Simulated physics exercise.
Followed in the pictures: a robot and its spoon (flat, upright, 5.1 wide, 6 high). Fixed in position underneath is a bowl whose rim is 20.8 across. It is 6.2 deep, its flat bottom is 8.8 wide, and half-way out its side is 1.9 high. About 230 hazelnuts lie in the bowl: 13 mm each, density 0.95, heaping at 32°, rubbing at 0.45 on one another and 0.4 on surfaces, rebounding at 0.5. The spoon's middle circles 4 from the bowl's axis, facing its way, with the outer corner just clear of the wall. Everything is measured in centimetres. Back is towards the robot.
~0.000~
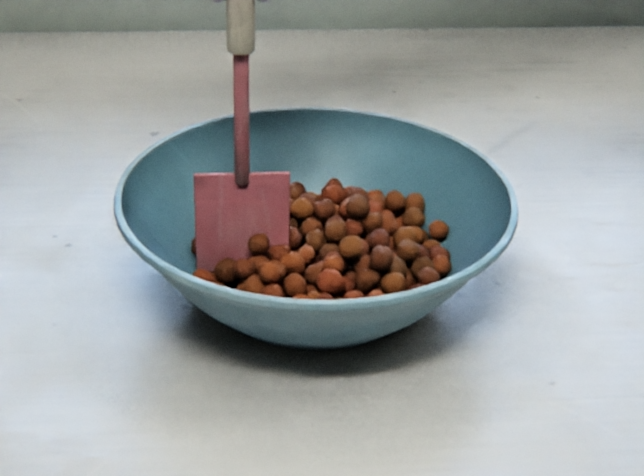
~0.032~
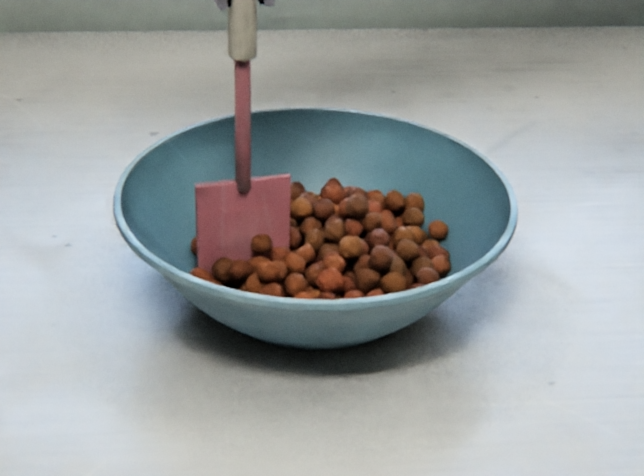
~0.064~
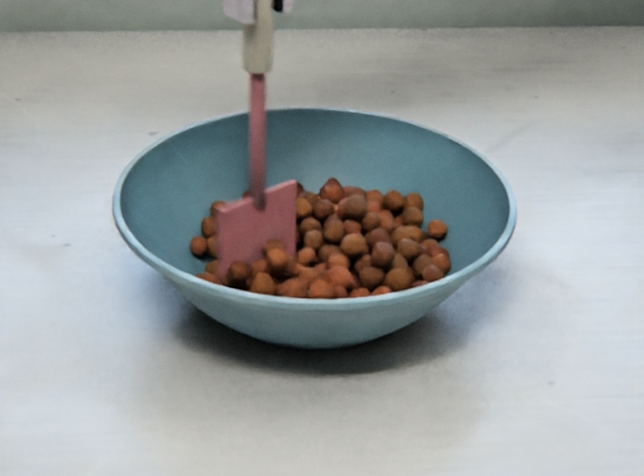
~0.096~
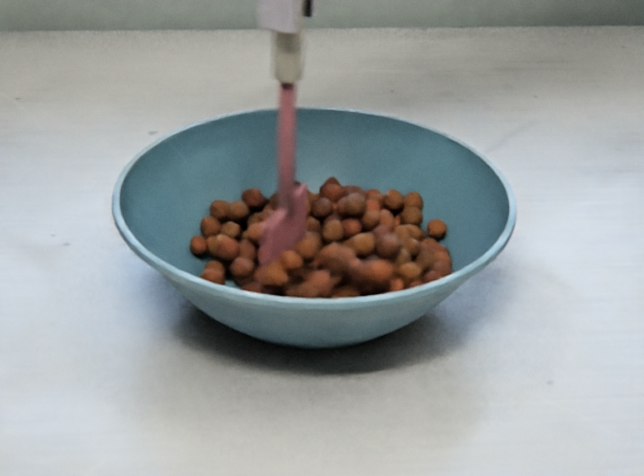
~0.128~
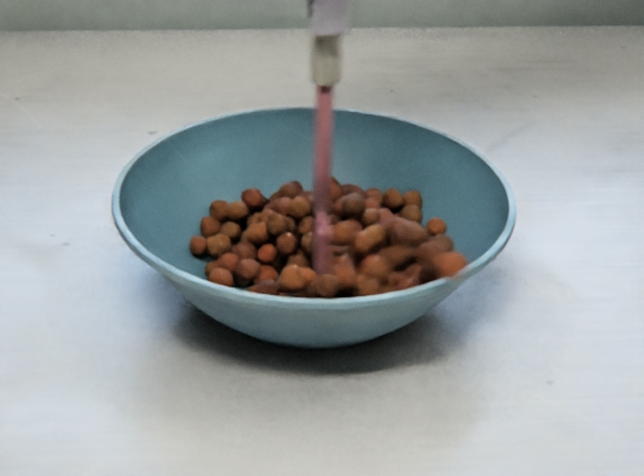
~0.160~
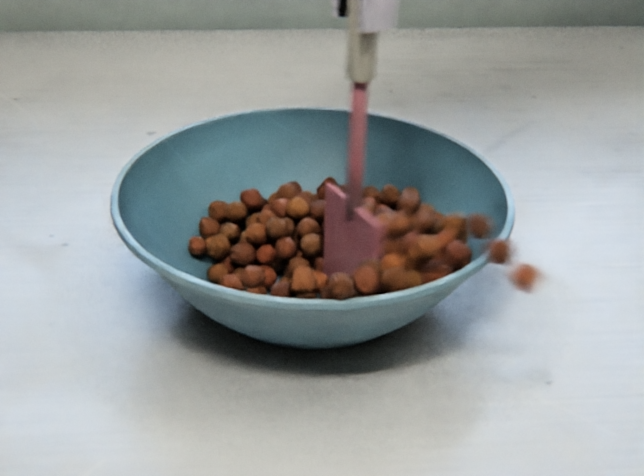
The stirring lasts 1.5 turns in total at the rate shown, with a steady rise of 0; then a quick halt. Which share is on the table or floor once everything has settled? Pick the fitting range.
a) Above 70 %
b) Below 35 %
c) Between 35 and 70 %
(b) Below 35 %.
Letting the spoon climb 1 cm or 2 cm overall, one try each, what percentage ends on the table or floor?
Near 25 in a hundred, then near 20 in a hundred.
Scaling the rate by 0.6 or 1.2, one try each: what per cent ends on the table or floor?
It would be about 5 and 35 percent respectively.
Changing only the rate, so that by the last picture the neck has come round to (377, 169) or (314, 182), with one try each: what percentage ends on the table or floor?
It comes to close to 40 per cent and close to 10 per cent.
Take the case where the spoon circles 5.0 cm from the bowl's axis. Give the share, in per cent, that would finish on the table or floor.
Close to 35 in a hundred then.
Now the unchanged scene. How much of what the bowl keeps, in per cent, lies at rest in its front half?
Roughly 45 percent of it.
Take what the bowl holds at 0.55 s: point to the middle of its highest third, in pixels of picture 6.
Around (273, 284).
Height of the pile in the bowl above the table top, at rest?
Some 5.5 cm.
By 0.36 s, 279° round, highest piece 8 above the table; 205 in the bowl, 15 on the table or floor, 11 in flight or on the tool.
By 0.55 s, 82° round, highest piece 9 above the table; 191 in the bowl, 36 on the table or floor, 4 in flight or on the tool.
By 0.85 s, 180° round, highest piece 5 above the table; 182 in the bowl, 49 on the table or floor.
By 1.55 s, 180° round, highest piece 5 above the table; 182 in the bowl, 49 on the table or floor.
Final count, 182 in the bowl, 49 on the table or floor. That is 21 % on the table or floor.
